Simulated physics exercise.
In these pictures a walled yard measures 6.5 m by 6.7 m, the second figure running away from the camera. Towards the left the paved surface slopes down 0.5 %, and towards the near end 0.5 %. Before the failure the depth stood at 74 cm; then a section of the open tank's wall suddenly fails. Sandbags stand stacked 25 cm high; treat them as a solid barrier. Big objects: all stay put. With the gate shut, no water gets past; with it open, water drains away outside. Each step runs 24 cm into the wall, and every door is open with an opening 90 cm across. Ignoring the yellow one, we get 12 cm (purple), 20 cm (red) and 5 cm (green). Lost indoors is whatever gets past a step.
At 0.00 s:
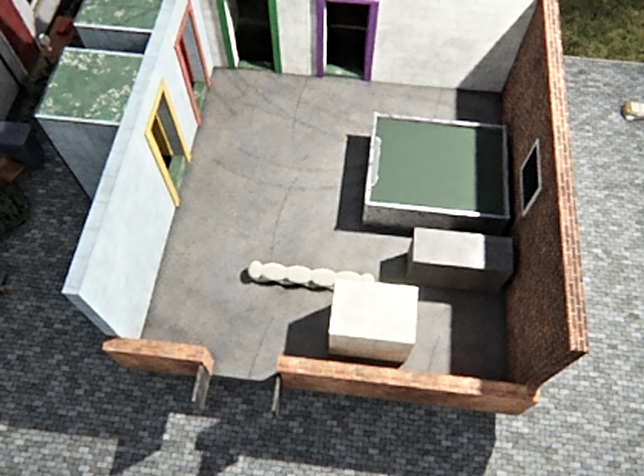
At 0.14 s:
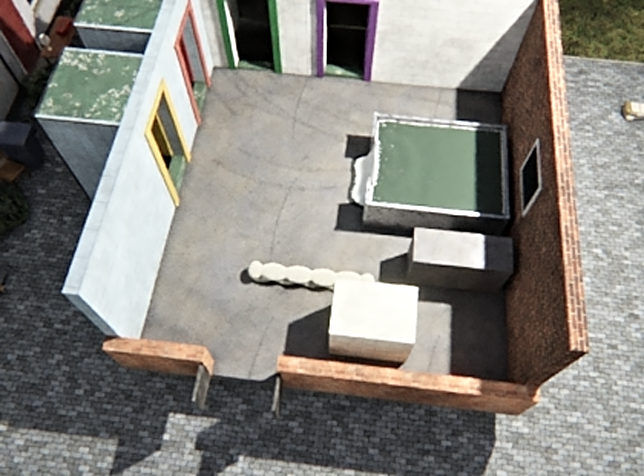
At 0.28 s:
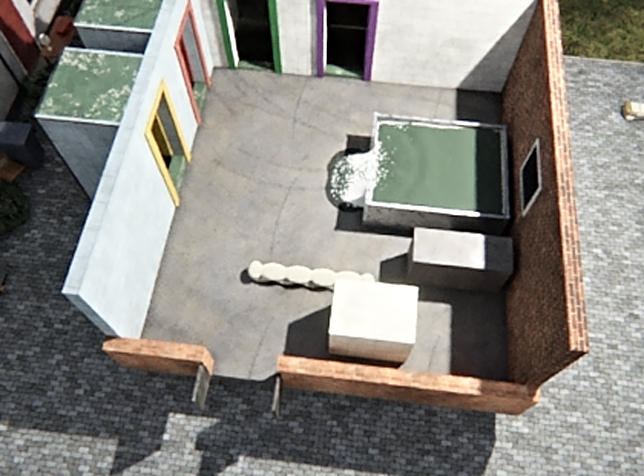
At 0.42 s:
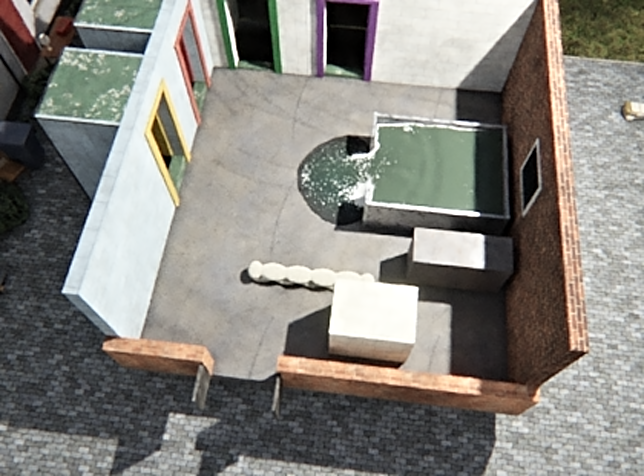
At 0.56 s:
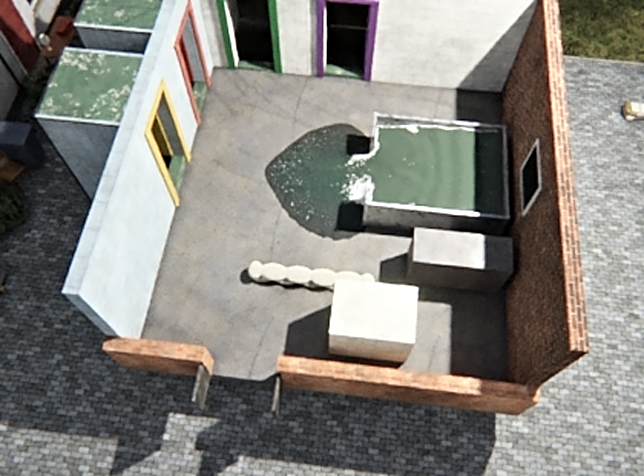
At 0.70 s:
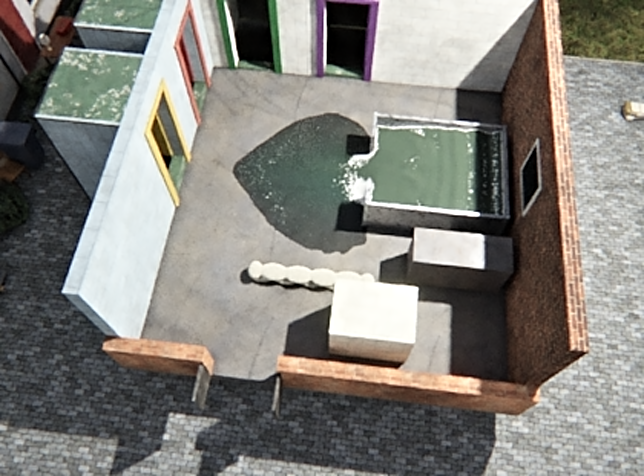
The clip shows a walled yard from above, where water pours from the left side of a rectangular tank of green water and spreads leftward across the grey floor in a widening dark pool, above a row of pale sandbags.
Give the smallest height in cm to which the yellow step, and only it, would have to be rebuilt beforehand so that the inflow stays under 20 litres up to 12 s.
Roughly 23 cm.
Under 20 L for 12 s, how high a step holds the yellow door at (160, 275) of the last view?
Close to 15 cm at the least.
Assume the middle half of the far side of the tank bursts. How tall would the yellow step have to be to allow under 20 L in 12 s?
Then 8.5 cm.
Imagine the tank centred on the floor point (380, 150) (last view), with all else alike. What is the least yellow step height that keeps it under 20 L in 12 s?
Some 24 cm.
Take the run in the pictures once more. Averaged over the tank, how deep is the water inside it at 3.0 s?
On average, around 38 cm.
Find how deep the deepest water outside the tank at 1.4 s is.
About 42 cm at most.
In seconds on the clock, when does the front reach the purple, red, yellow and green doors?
Purple 2.0 s, red 1.4 s, yellow 1.0 s, green 1.8 s.
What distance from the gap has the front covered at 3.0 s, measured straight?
Near 5.6 m, more or less.
After 1.4 s water covers 35 % of the floor, deepest (42 cm) near (360, 183); 26 cm at the yellow door, 0 litres in over its 26 cm step.
After 3.0 s water covers 50 % of the floor, deepest (32 cm) near (137, 351); 26 cm at the yellow door, 6 litres in over its 26 cm step.
After 12.0 s water covers 95 % of the floor, deepest (14 cm) near (137, 351); 10 cm at the yellow door, 7 litres in over its 26 cm step.
At the yellow door as built, the water arrived by 1.1 s and peaked near 32 cm at 2.4 s.
With a step of 18.5 cm, 70 litres would have come in within the 12 s; with 29.5 cm, 1 litre. So under 20 litres takes about 23 cm.
